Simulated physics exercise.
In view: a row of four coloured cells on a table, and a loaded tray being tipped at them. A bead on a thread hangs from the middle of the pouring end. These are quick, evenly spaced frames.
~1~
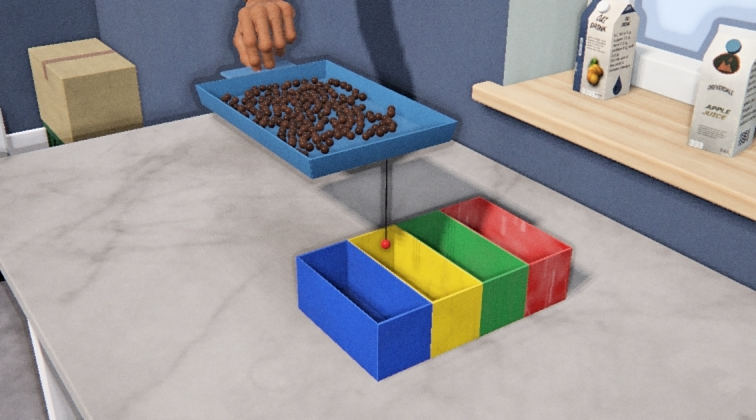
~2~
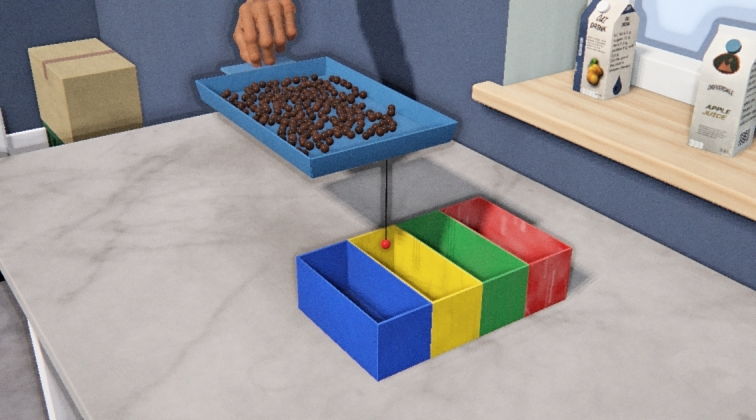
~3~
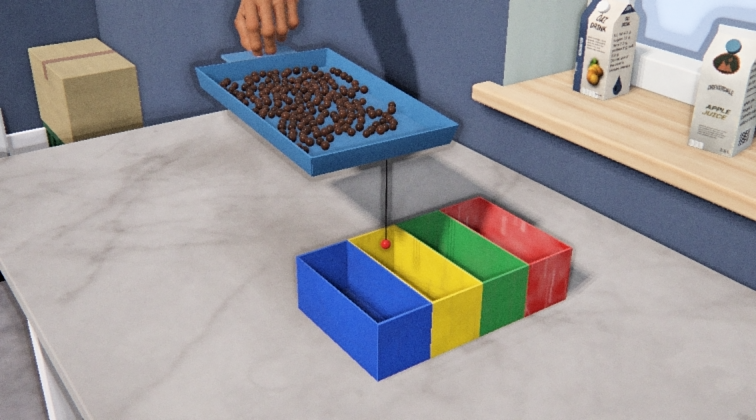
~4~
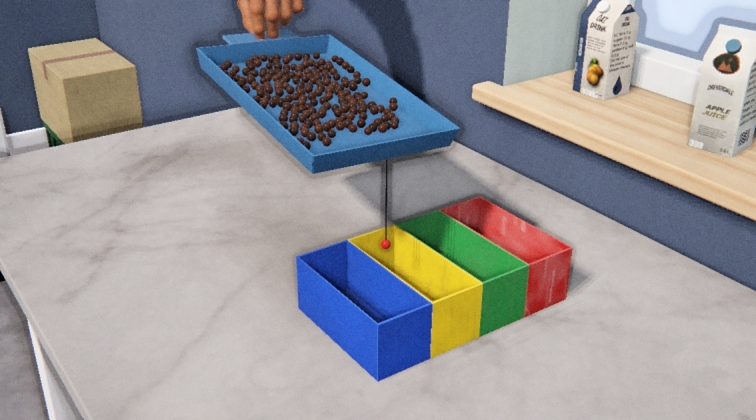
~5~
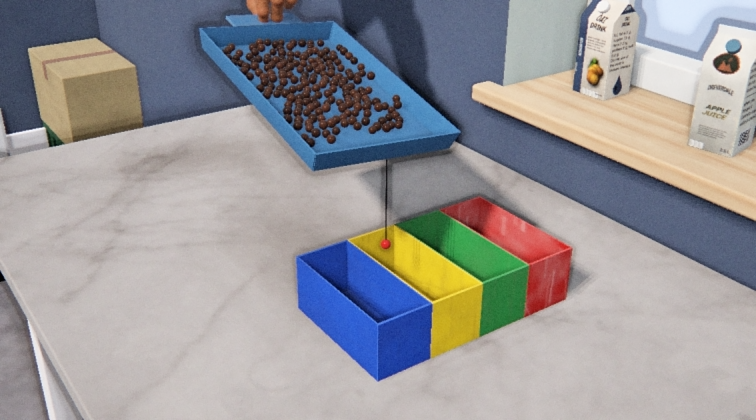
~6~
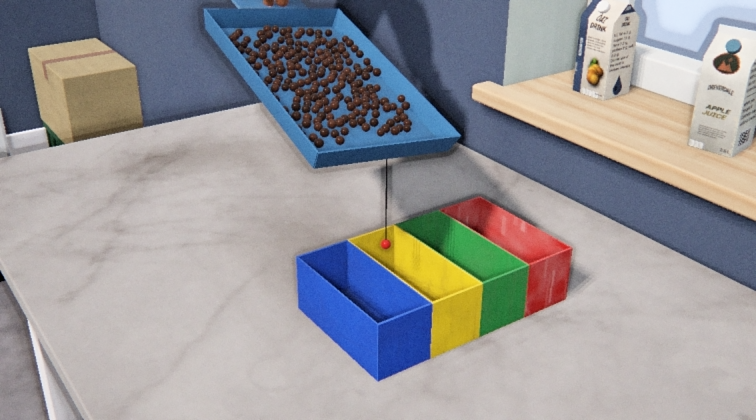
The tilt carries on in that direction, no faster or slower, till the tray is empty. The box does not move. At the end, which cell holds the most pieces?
It favours the green compartment.
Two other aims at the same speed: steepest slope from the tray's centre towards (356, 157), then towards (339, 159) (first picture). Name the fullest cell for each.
First the blue cell, then the blue one.
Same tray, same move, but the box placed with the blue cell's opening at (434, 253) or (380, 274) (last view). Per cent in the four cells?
Roughly 100 per cent, and 100 per cent.
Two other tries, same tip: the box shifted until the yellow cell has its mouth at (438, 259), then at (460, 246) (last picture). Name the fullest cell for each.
One: That green cell. Two: Yellow.
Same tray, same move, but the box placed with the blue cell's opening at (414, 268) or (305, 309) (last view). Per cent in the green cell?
About 10 and 10 per cent.
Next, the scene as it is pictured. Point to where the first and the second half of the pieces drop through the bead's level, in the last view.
Around (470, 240) and then (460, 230).
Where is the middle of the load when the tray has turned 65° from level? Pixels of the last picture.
Roughly at (426, 144).
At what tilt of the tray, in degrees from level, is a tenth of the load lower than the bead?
Near 65 degrees.
Soon after the last picture, tray tipped steeply; most on the tray; a small part in the green cell; a stray few in the yellow cell; a stray few in the red cell; a small part falling or outside the box.
A little later, tray tipped past a quarter turn; a small part on the tray; about two thirds in the green cell; a small part in the yellow cell; a small part in the red cell; a small part falling or outside the box.
Later still, tray tipped past a quarter turn; most in the green cell; a small part in the yellow cell; a small part in the red cell; a stray few falling or outside the box.
At rest, tray tipped past a quarter turn; most in the green cell; a small part in the yellow cell; a small part in the red cell; none in the blue cell; a stray few outside the box.
